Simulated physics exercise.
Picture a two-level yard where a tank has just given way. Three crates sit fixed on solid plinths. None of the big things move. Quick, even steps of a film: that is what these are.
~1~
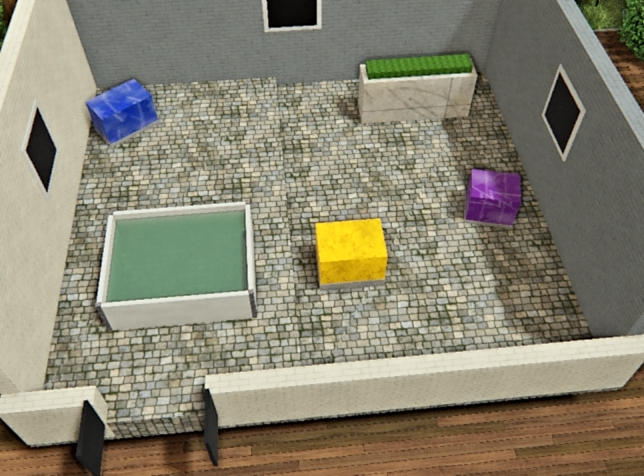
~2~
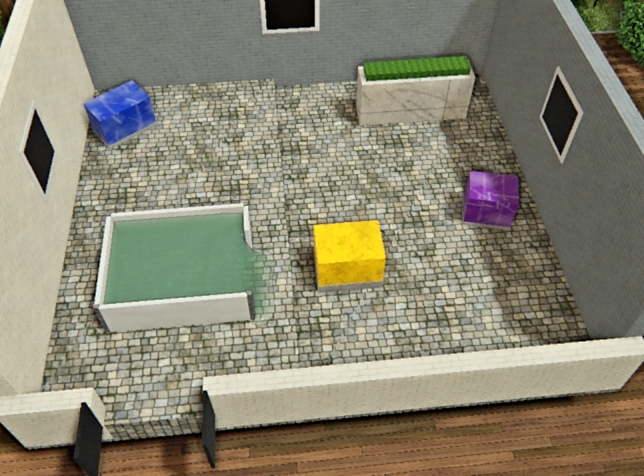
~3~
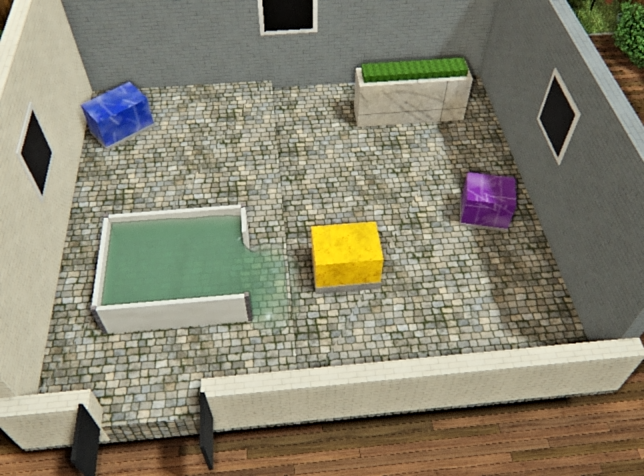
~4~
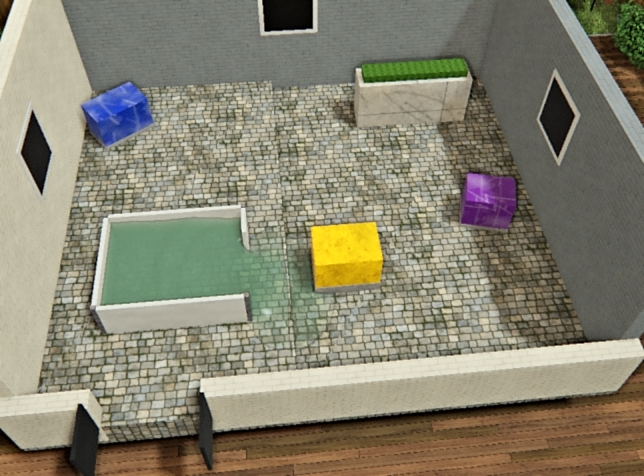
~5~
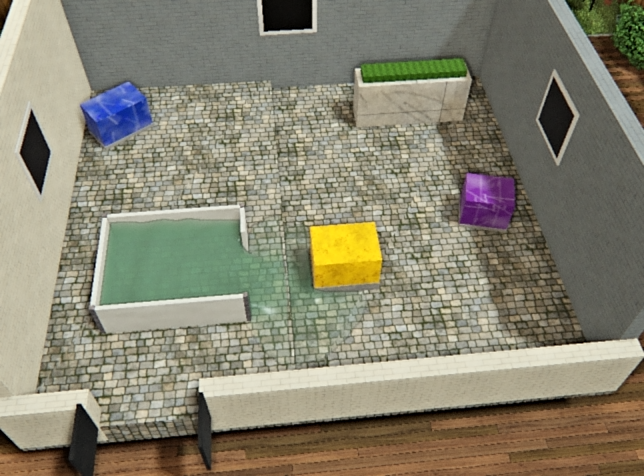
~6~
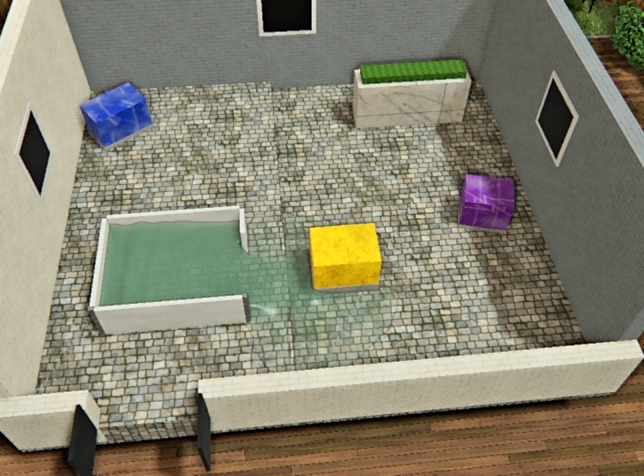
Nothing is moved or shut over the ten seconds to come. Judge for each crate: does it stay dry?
Outcome: The purple crate is within reach; the blue crate is out of reach; the yellow crate is within reach.
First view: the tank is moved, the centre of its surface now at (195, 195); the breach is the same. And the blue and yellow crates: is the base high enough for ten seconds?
Well, the blue crate holds out, and the yellow crate is drenched as well.
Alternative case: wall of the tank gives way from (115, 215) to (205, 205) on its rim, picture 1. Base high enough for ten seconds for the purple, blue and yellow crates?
Result: Purple is swamped; blue is swamped; yellow is not reached.
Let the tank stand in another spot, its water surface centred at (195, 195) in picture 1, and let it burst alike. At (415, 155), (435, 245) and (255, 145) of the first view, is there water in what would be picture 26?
As listed: Wet, awash, no water.
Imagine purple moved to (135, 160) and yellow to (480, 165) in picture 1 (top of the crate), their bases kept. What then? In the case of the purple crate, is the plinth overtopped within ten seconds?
The purple crate is untouched.
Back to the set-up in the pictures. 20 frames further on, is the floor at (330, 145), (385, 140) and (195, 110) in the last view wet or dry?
First inundated, second inundated, third spared.
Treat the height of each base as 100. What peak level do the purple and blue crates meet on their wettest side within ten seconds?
Roughly 250 per cent for the first, 0 per cent for the second.
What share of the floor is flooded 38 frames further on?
About 55 in a hundred.
A moment on, water covers 20 % of the floor; the purple crate not reached, the blue crate not reached, the yellow crate water round its plinth.
Next, water covers 30 % of the floor; the purple crate not reached, the blue crate not reached, the yellow crate water round its plinth.
Then, water covers 40 % of the floor; the purple crate water round its plinth, the blue crate not reached, the yellow crate water round its plinth.
Later, water covers 55 % of the floor; the purple crate water round its plinth, the blue crate not reached, the yellow crate water round its plinth.
In the end, water covers 60 % of the floor; the purple crate was topped, the blue crate stayed above the water, the yellow crate was topped.
